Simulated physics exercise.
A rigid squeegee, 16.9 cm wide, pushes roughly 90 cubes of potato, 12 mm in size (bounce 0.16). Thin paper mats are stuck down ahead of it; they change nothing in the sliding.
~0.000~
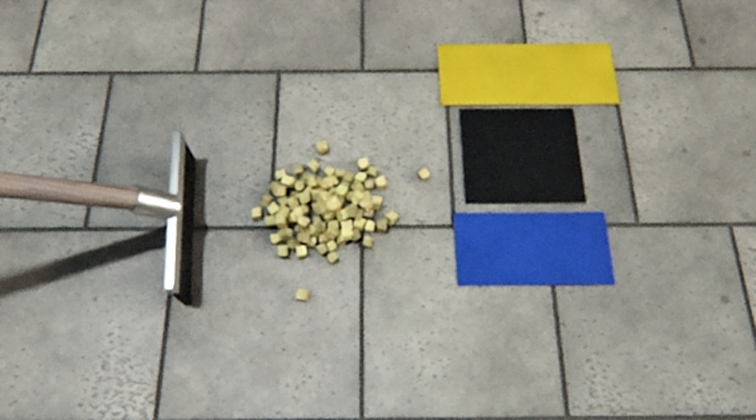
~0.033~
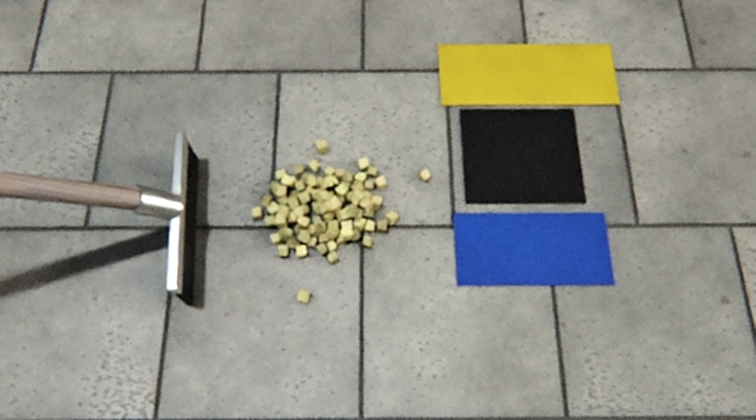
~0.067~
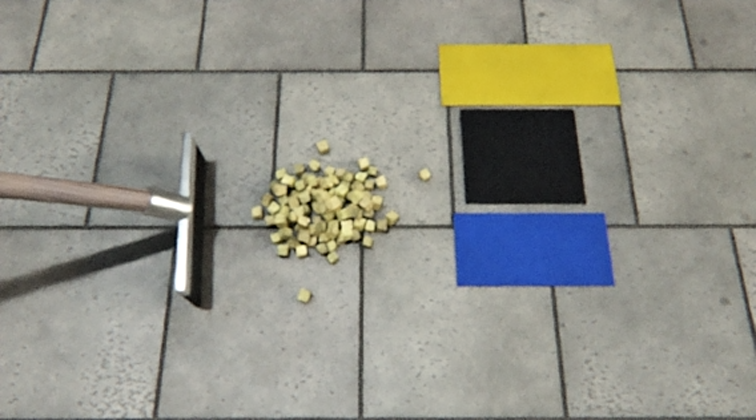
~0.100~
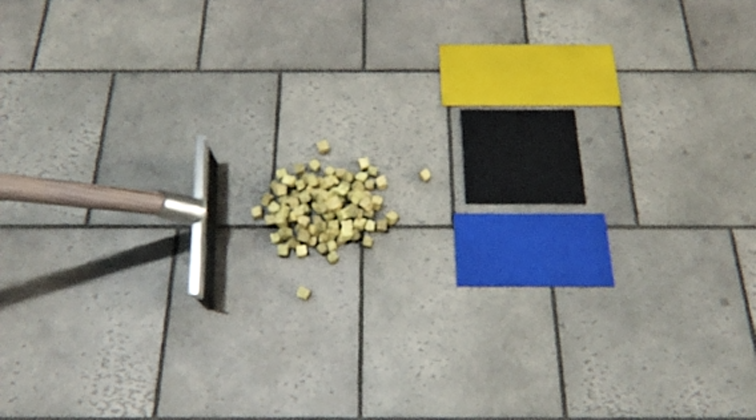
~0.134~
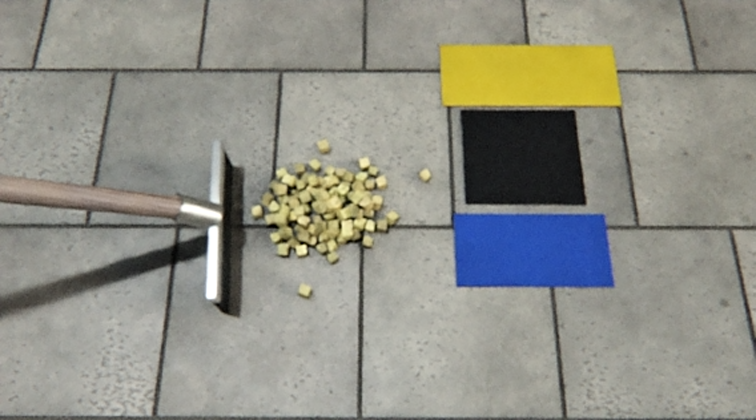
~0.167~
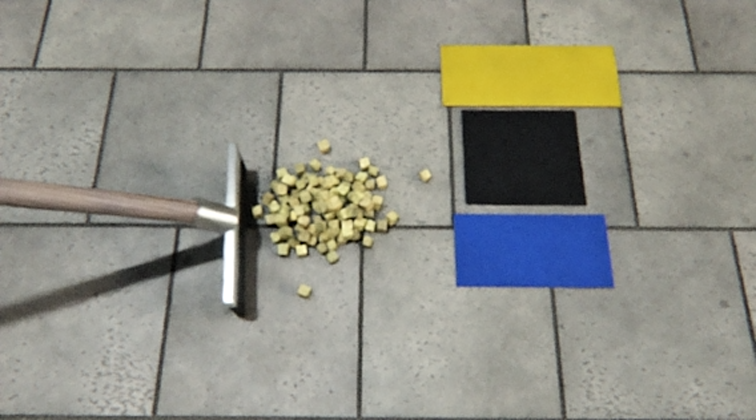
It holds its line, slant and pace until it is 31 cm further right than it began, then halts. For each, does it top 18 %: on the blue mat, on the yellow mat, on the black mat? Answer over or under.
Blue mat: Over, yellow mat: Under, black mat: Under.
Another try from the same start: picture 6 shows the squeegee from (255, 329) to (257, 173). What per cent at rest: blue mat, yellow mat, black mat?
Blue mat 10, yellow mat 0, black mat 0.
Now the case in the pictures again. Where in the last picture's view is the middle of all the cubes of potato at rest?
Near (481, 214).
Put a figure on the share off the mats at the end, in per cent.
Some 60 per cent.
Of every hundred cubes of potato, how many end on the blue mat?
About 30 per cent.
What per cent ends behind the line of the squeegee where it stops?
Roughly 50 per cent.
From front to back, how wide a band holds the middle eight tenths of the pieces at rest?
About 16 cm.
Then, at 0.44 s, squeegee 20 cm from its start, spill 14 cm wide; off the mats 100 %.
After 0.70 s, squeegee 32 cm from its start, spill 17 cm wide; blue mat 35 %, black mat 5 %, off the mats 60 %.
After 0.94 s, squeegee 32 cm from its start, spill 18 cm wide; blue mat 30 %, black mat 5 %, off the mats 60 %.
At rest (1.6 s), blue mat 30 %, black mat 5 %, yellow mat 0 %, off the mats 60 %.
